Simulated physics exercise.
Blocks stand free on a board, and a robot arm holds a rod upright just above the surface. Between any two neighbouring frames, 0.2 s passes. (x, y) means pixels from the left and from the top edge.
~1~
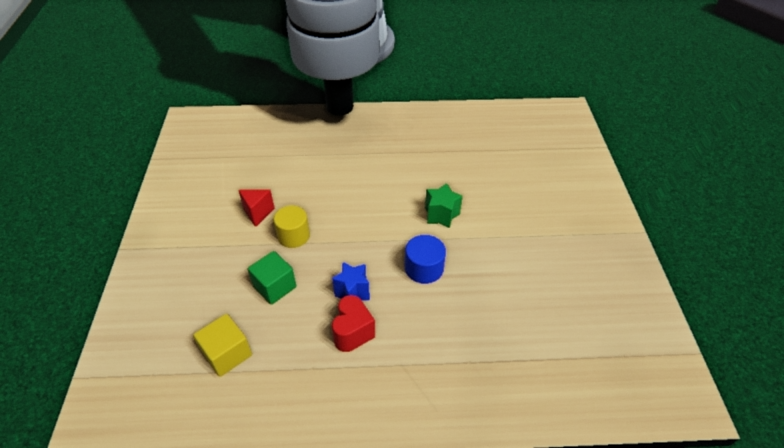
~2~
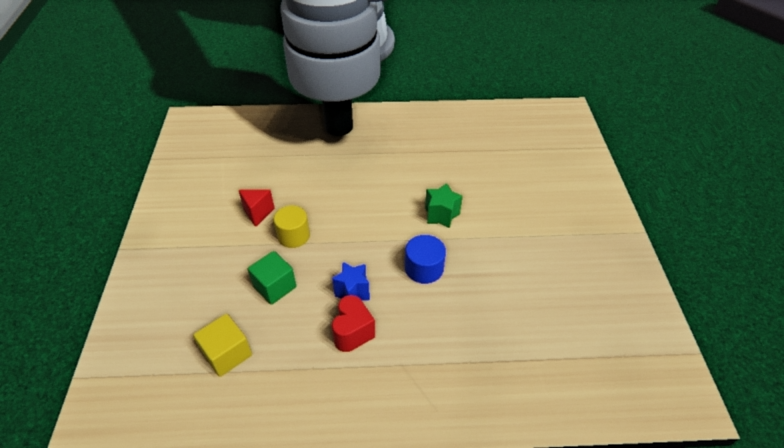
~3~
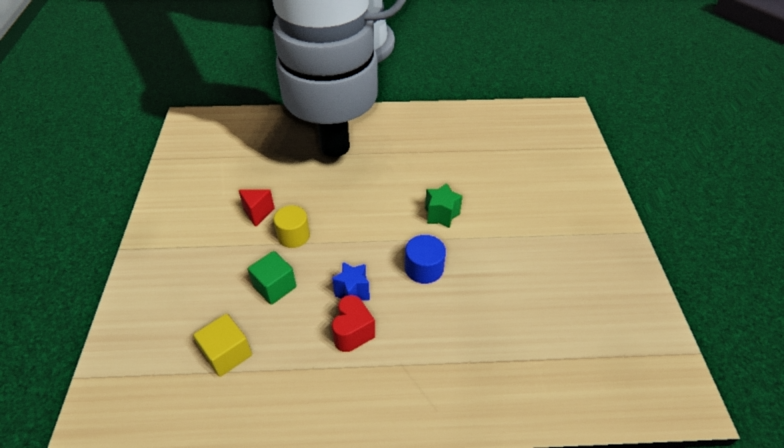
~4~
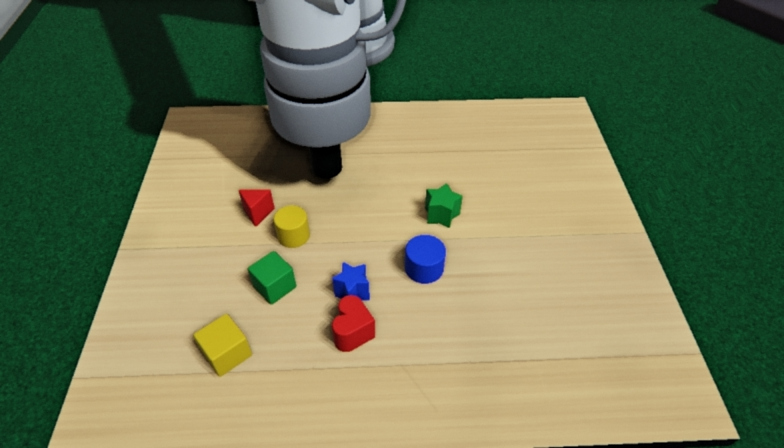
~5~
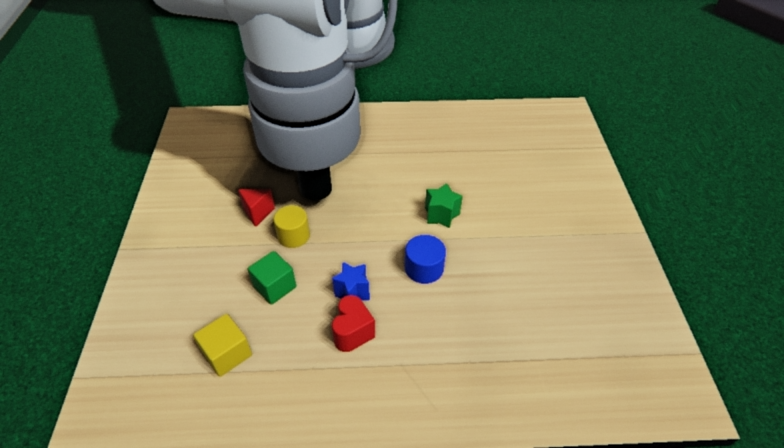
A grey robot arm holds a dark rod upright over the far side of a pale wooden board on a green surface, seen from above at an angle. Red, yellow, green and blue blocks lie scattered across the board, with a green star and blue cylinder on the right. The arm moves the rod nearer and slightly left, towards the yellow cylinder, while the blocks and view stay still.
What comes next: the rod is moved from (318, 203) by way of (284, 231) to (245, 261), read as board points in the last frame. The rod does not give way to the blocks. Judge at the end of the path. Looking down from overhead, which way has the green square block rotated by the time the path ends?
The turn is clockwise.
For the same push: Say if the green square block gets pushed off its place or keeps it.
From what I can tell, it won't keep its place.
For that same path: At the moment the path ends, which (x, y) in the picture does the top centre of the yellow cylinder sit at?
I think it will end close to (262, 260).
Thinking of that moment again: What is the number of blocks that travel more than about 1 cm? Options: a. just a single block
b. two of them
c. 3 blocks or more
Letter b.
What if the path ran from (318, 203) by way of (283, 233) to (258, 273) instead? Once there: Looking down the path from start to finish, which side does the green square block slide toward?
That's a shift to the left.
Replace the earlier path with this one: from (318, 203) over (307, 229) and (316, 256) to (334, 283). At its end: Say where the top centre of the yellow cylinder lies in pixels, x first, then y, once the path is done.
(274, 240)
On the path given first. One third of the way, rod at (294, 209); yellow cylinder at (282, 227).
Two thirds of the way, rod at (268, 229); green square block at (269, 279); yellow cylinder at (269, 248).
At the end, rod at (240, 248); red triangular block in place; green square block at (275, 286), turned 30° clockwise; yellow cylinder at (262, 260).
